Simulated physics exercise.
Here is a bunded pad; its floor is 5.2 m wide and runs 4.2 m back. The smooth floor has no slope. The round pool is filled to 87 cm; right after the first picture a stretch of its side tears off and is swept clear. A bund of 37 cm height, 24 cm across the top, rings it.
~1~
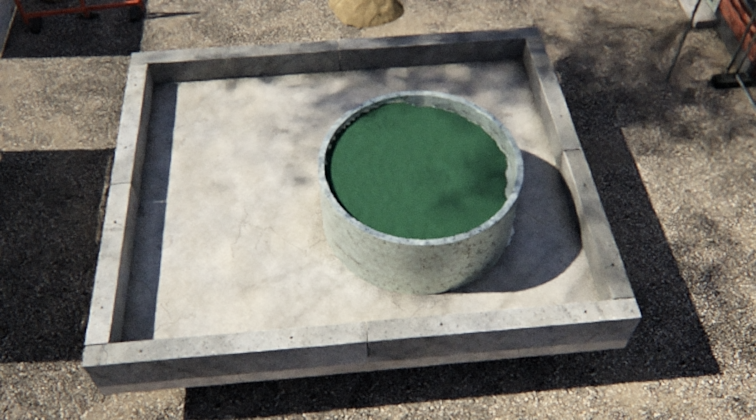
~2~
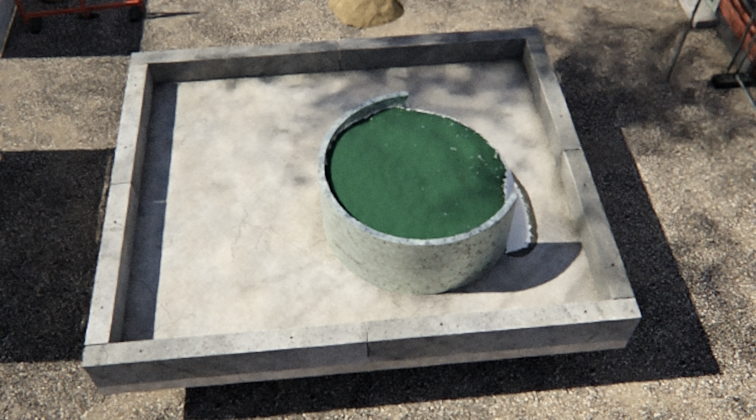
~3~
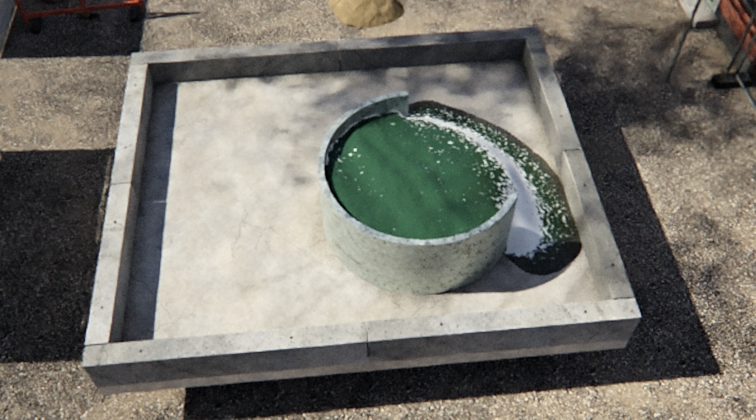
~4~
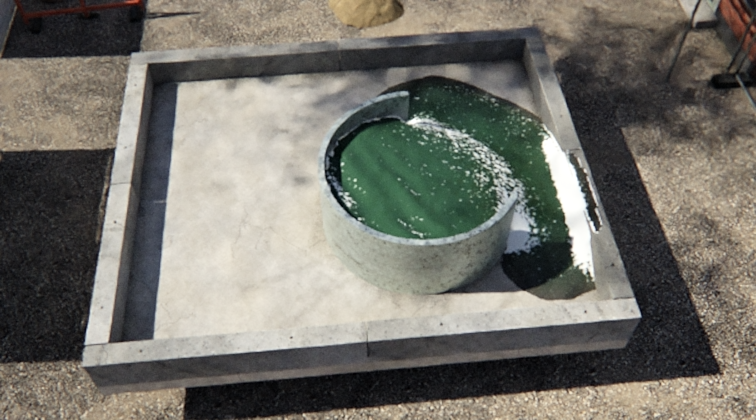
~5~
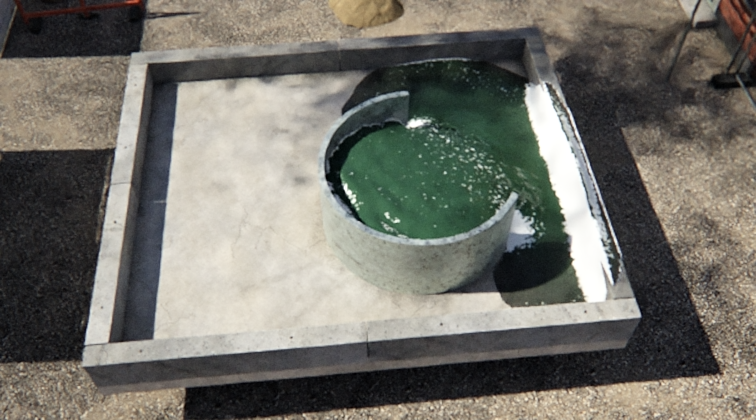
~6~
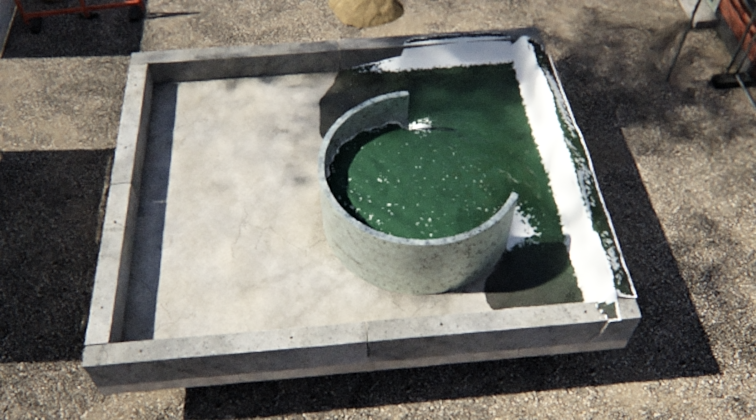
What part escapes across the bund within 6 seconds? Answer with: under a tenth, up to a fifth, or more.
It loses a tenth to a fifth of the water.
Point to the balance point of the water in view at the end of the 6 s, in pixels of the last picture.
Near (330, 205).
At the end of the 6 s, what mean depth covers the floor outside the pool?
Roughly 12 cm.
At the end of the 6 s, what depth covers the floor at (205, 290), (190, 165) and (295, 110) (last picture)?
In that order: 17, 13 and 5 cm.
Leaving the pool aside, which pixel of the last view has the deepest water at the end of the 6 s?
At about (338, 268).
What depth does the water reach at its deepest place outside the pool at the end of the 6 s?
Up to some 30 cm.
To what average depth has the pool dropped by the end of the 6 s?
Some 13 cm.
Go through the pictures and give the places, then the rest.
Still water, 87 cm deep, in the round pool at (420, 166), in the first frame.
The front is at (402, 140), 1.2 m from the gap at (487, 160); 0.5 m2 of floor is under water; 87 cm left at the back of the round pool, in the second frame.
Water pours out at (486, 162) and has run 1.5 m, to (407, 110); deepest outside 47 cm, 87 cm at the round pool's back, in the third frame.
The front is at (592, 283), 1.9 m from the gap at (486, 165); 4.1 m2 of floor is under water; 82 cm left at the back of the round pool, in the fourth frame.
The front is at (603, 316), 2.3 m from the gap at (486, 166); 6.3 m2 of floor is under water; 71 cm left at the back of the round pool, in the fifth frame.
The front is at (345, 72), 2.6 m from the gap at (486, 167); 7.2 m2 of floor is under water; 64 cm left at the back of the round pool, in the sixth frame.
A moment later water covers 35 % of the floor and is deepest (78 cm) near (501, 64); 3 % is over the wall.
Soon after water covers 40 % of the floor and is deepest (70 cm) near (488, 65); 6 % is over the wall.
Next water covers 60 % of the floor and is deepest (44 cm) near (513, 63); 13 % is over the wall.
Later on water covers 80 % of the floor and is deepest (31 cm) near (155, 88); 14 % is over the wall.
At the end water covers 80 % of the floor and is deepest (30 cm) near (338, 268); 14 % is over the wall.
